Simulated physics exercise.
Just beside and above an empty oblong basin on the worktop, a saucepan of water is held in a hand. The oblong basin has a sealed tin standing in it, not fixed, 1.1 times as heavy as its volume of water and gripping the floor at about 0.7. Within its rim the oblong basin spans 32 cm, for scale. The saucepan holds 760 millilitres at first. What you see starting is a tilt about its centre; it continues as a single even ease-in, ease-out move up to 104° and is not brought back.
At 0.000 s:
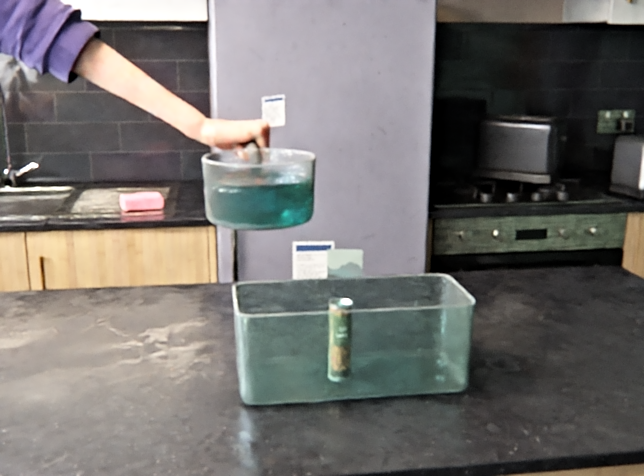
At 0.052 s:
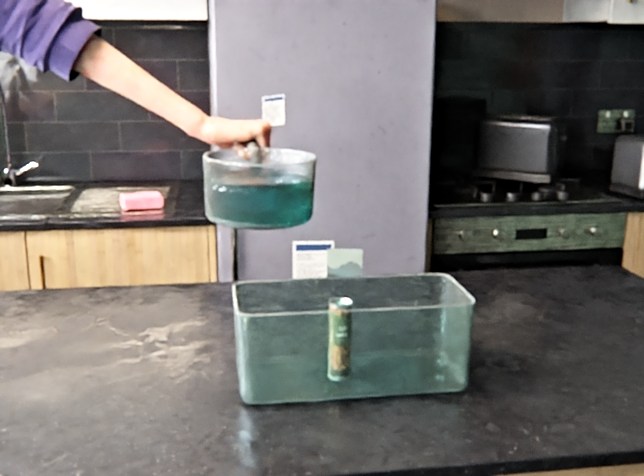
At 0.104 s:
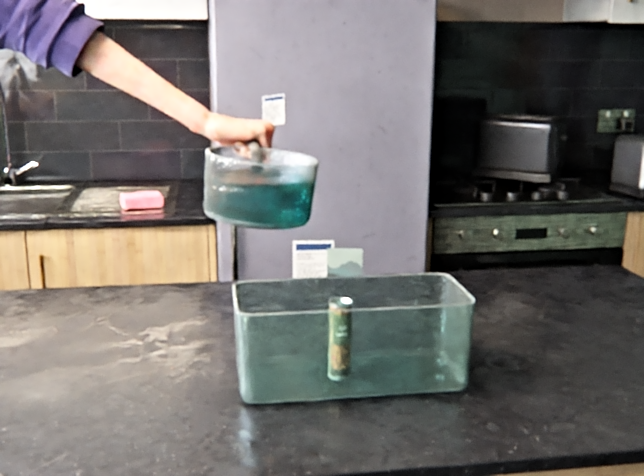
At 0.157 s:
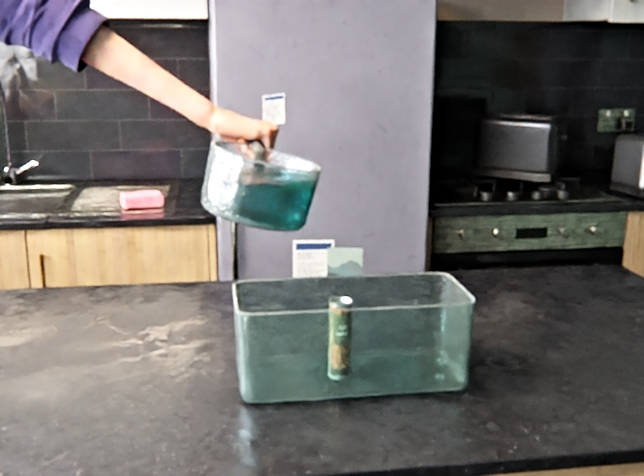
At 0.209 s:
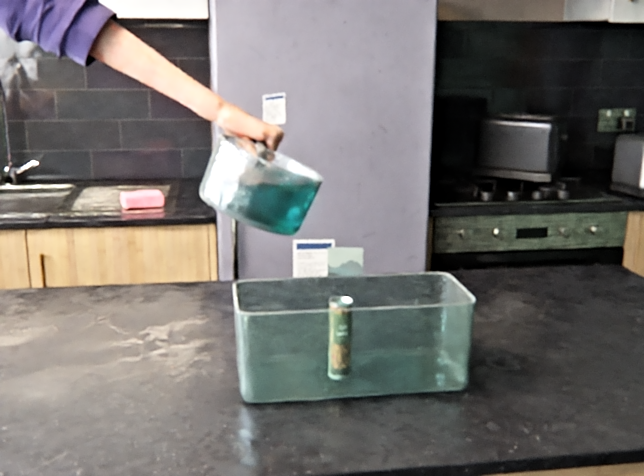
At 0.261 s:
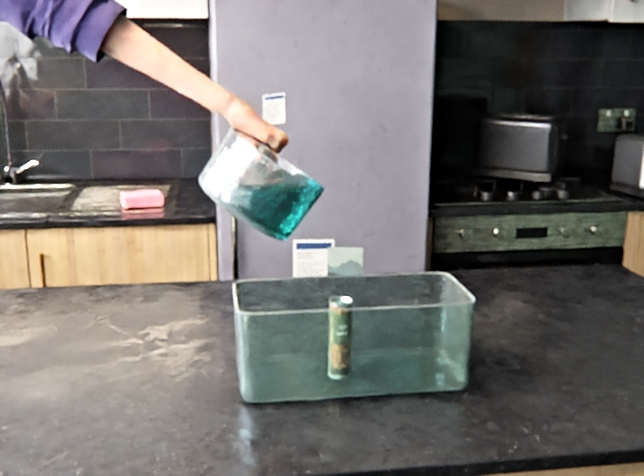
In the video, a hand holds a clear saucepan of blue-green water above an oblong basin on a dark worktop, then tilts it steadily to the right, the water gathering toward the lowered right side.
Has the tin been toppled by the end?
I reckon it can hold on.
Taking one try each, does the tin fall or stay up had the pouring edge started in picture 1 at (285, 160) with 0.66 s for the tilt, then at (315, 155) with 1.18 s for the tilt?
Trial 1 - tin tips; trial 2 - tin stays standing.
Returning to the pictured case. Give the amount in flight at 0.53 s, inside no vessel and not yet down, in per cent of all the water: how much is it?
Around 44 in a hundred.
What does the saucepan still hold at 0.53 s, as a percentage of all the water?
Remaining: Near 34 % of the total.
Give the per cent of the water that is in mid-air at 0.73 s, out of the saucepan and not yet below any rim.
About 9 % of the total.
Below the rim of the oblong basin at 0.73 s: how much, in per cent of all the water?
82 %, more or less.
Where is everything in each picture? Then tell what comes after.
In the first picture, it leans 0°; its right rim is at (314, 157); the water meets the walls at (207, 179) and (311, 177); the oblong basin's rim runs from (235, 300) to (462, 290); the tin's top is at (340, 306).
In the second picture, it leans 2°; its right rim is at (315, 158); the water meets the walls at (207, 178) and (311, 177).
In the third picture, it leans 6°; its right rim is at (317, 162); the water meets the walls at (207, 178) and (312, 178).
In the fourth picture, it leans 14°; its right rim is at (319, 170); the water meets the walls at (208, 177) and (314, 178).
In the fifth picture, it leans 24°; its right rim is at (321, 179); the water meets the walls at (206, 176) and (317, 178).
In the sixth picture, it leans 35°; its right rim is at (320, 191); the water meets the walls at (203, 174) and (318, 181); 1 per cent is over the edge.
Then, 0.53 s in, the tilt is 94° and 35 per cent is still to pour; the tin stands where it began.
Then, 0.73 s in, the tilt is 104° and 9 per cent is still to pour; the tin stands where it began.
Then, 0.94 s in, the tilt is 104° and 1 per cent is still to pour; the tin stands where it began.
Then, 1.16 s in, the tilt is 104° and 0 per cent is still to pour; the tin stands where it began.
Finally, the tin stands where it began.
